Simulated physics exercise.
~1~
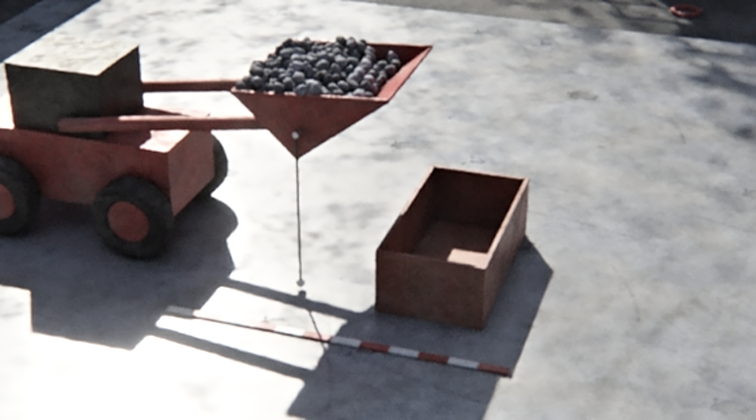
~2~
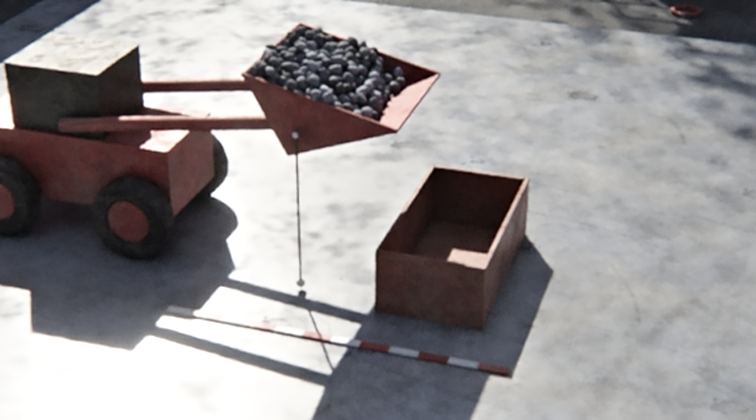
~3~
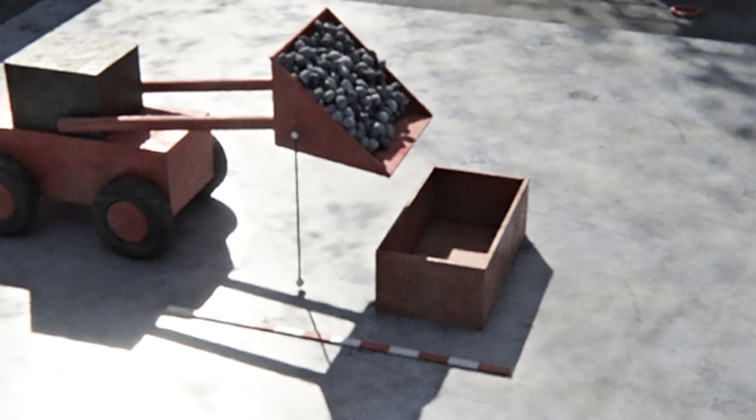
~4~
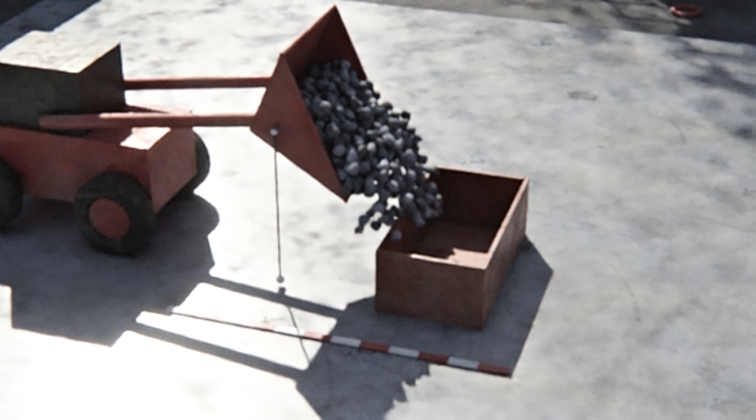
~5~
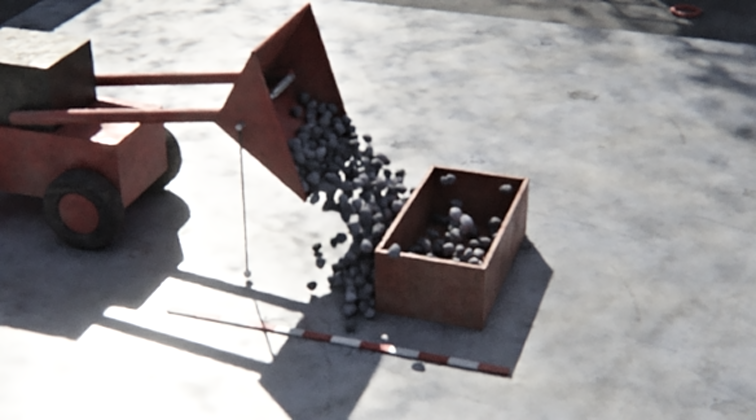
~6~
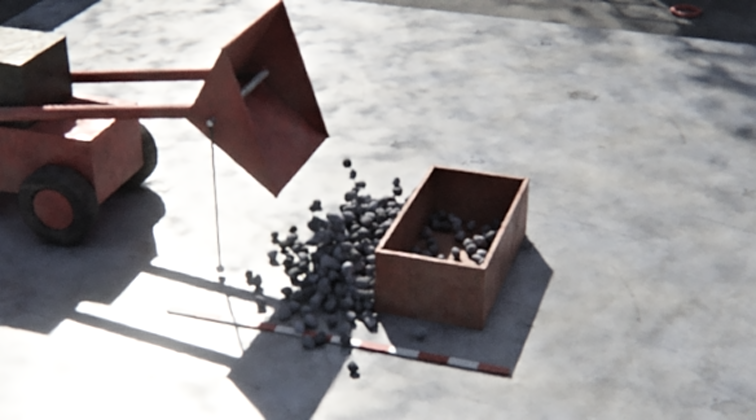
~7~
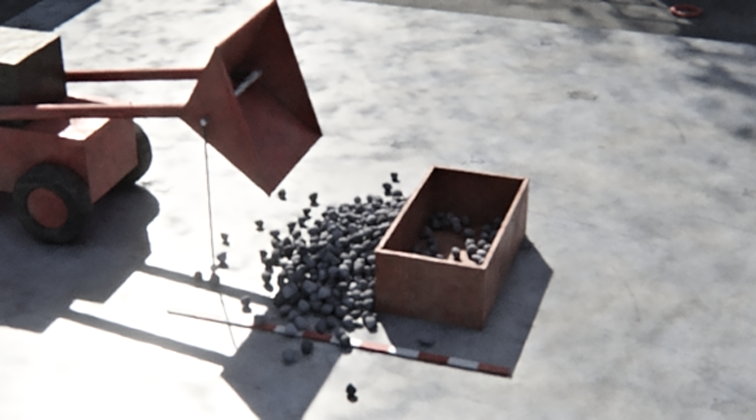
On a sunlit concrete floor, a red loader tips its raised bucket of dark rounded stones toward an open rusty bin while backing away to the left, and the stones pour out, a few landing inside but most ending heaped on the floor against the bin's left side.
